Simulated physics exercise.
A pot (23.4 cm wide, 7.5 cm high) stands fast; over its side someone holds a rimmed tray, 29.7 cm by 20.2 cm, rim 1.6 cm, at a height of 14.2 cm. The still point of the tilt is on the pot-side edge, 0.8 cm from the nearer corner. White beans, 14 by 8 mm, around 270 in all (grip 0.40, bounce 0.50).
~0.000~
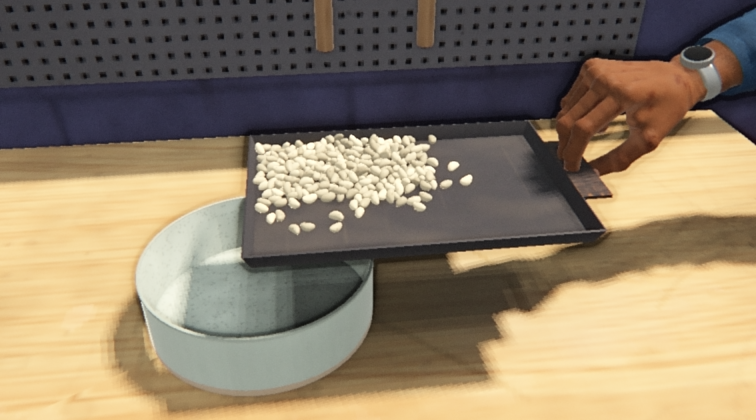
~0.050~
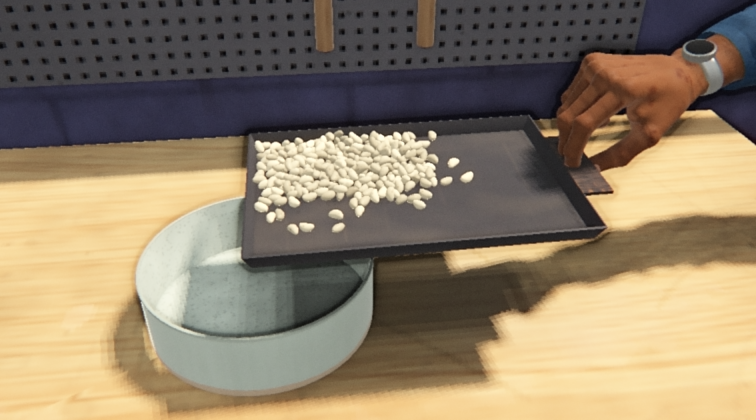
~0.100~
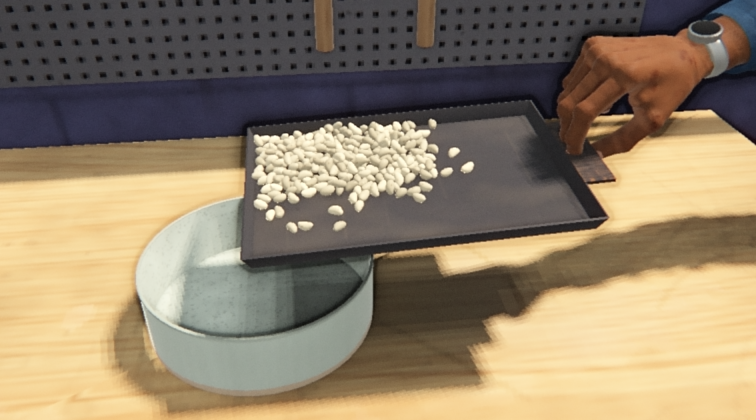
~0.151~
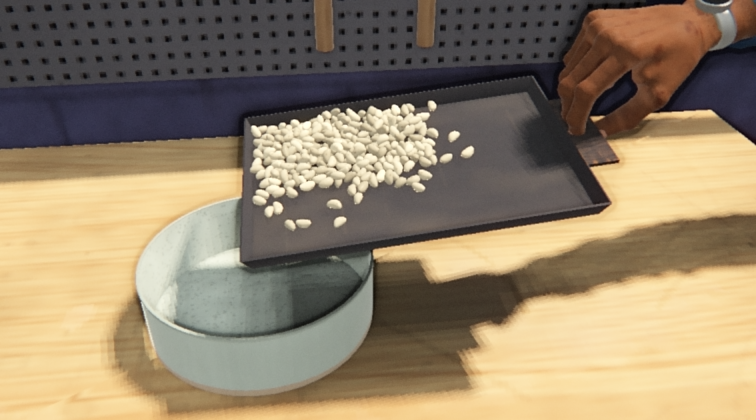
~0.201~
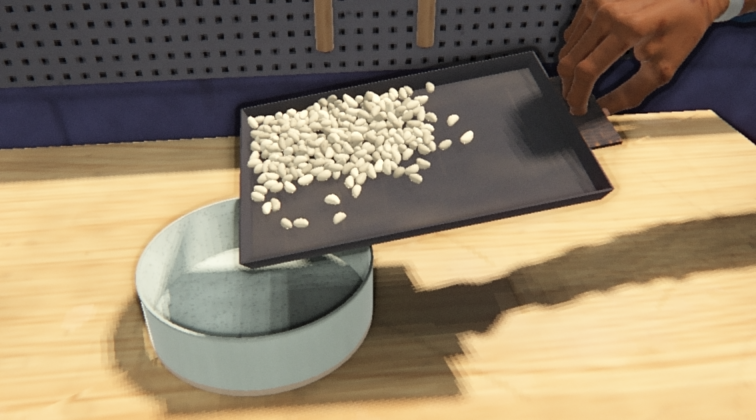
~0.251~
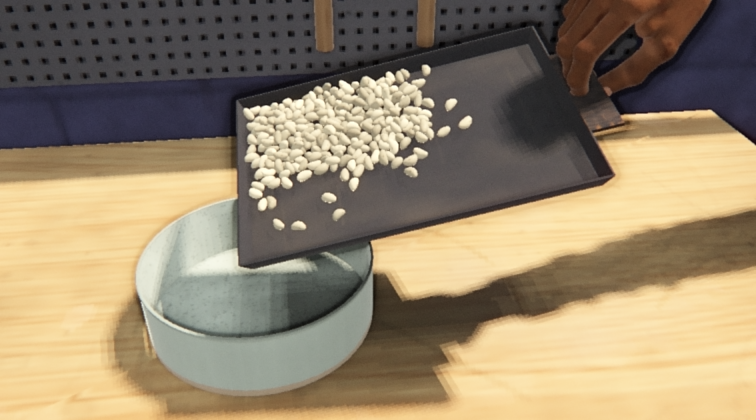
A hand with a pale watch on its wrist grips the right end of a dark rimmed tray above a light wooden worktop, seen from above and in front by a still camera. Many white beans lie toward the tray's left side, over a pale blue round pot, with grey pegboard behind. The hand raises the right end, slowly then faster, tilting the tray down leftward while the beans keep their places on it.
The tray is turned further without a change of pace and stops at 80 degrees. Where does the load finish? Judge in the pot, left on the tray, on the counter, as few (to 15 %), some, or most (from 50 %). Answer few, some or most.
Pot: Few, tray: Few, counter: Most.
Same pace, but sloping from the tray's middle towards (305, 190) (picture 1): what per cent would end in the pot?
Some 95 per cent.
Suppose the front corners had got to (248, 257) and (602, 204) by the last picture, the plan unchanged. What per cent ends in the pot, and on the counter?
Pot 0, counter 100.
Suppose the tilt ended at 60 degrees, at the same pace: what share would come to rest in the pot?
It would be near 10 per cent.
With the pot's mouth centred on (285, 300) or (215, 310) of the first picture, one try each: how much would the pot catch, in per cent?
About 75 and 95 per cent.
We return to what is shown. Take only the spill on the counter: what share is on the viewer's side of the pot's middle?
Roughly 100 per cent.
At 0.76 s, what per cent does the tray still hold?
Some 45 per cent of the load.
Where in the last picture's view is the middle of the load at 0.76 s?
At about (223, 276).
After 0.55 s, tilt 49 degrees; the tray holds 100 %, the pot 0 %.
After 0.76 s, tilt 70 degrees; the tray holds 45 %, the pot 0 %.
After 1.08 s, tilt 80 degrees; the tray holds 0 %, the pot 0 %.
By 2.3 s all is still; pot 0 %, tray 0 %, counter 95 %.
